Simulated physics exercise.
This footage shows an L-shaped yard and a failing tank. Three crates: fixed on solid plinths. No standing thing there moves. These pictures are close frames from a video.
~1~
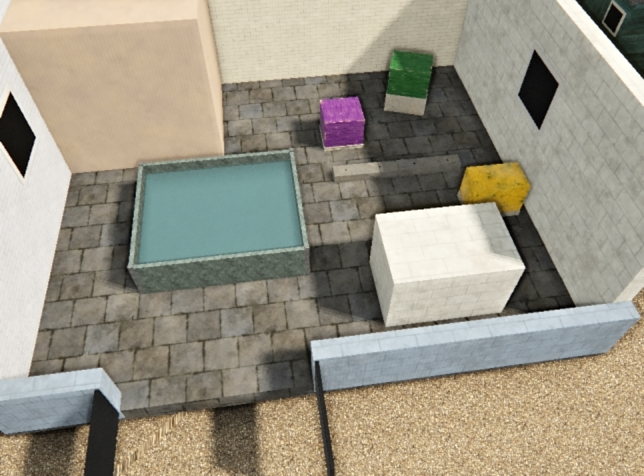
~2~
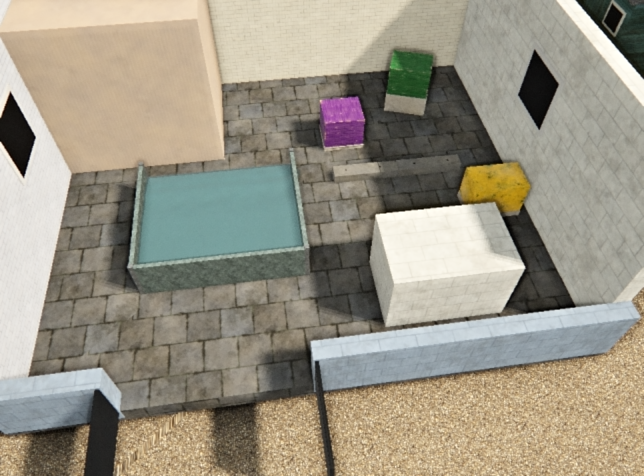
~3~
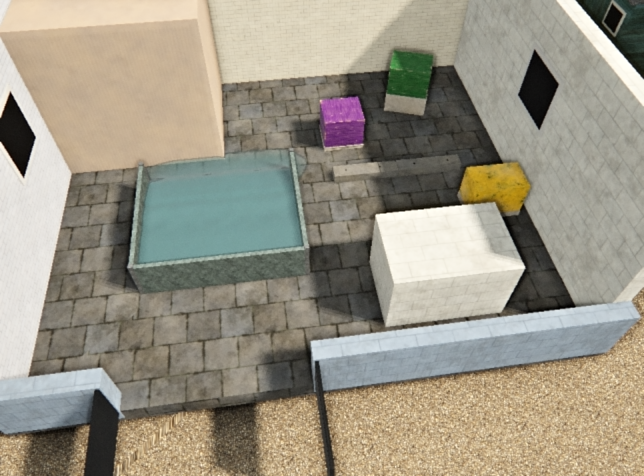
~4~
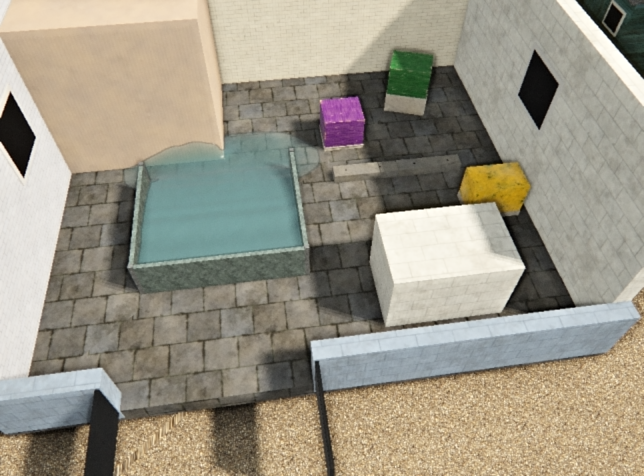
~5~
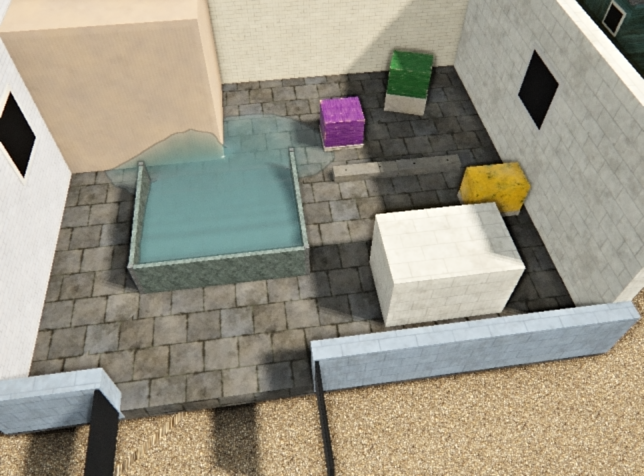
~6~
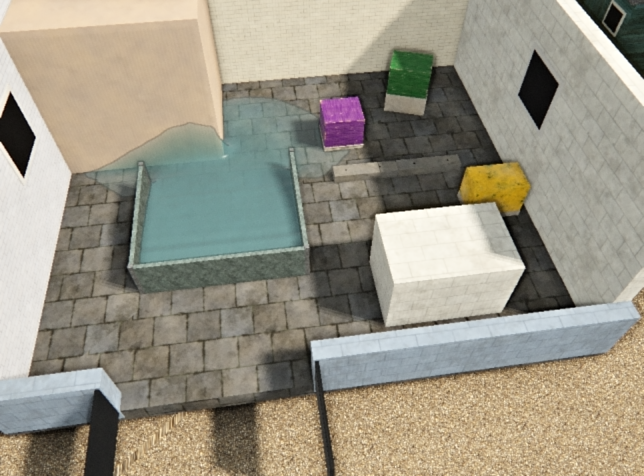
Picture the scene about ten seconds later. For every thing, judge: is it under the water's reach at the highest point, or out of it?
Purple crate: Within reach, so wet; green crate: Out of reach, so dry; yellow crate: Within reach, so wet.
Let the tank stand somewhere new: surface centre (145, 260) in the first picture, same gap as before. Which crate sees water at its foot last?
It is the one in yellow.
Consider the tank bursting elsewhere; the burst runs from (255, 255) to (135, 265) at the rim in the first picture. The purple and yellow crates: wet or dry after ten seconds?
Note - purple remains untouched, yellow remains untouched.
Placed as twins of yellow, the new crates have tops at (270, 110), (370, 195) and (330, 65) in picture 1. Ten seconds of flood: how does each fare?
Crate by crate: Gets flooded; is not reached; gets flooded.
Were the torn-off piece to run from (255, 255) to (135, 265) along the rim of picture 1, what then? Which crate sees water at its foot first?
That would be the one in purple.
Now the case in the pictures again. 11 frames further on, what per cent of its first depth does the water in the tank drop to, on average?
Near 38 in a hundred.
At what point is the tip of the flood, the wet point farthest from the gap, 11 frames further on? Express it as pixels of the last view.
Farthest reach: About (413, 72).
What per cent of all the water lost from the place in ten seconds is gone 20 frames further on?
It comes to around 0 per cent.
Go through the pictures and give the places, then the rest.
The first picture shows still water in the tank at (219, 207).
In the second picture, the front is at a hidden place, out from the gap on the tank's far side.
In the third picture, the front is at (301, 162), out from the gap on the tank's far side.
In the fourth picture, the front is at (130, 169), out from the gap on the tank's far side.
In the fifth picture, water pours out on the tank's far side and has run to (321, 140).
In the sixth picture, water pours out on the tank's far side and has run to (276, 102).
A moment on, water covers 20 % of the floor; the purple crate water round its plinth, the green crate not reached, the yellow crate not reached.
Next, water covers 30 % of the floor; the purple crate water round its plinth, the green crate water round its plinth, the yellow crate not reached.
Then, water covers 55 % of the floor; the purple crate water round its plinth, the green crate water round its plinth, the yellow crate not reached.
Later, water covers 75 % of the floor; the purple crate water round its plinth, the green crate water round its plinth, the yellow crate water round its plinth.
In the end, water covers 90 % of the floor; the purple crate was topped, the green crate stayed above the water, the yellow crate was topped.
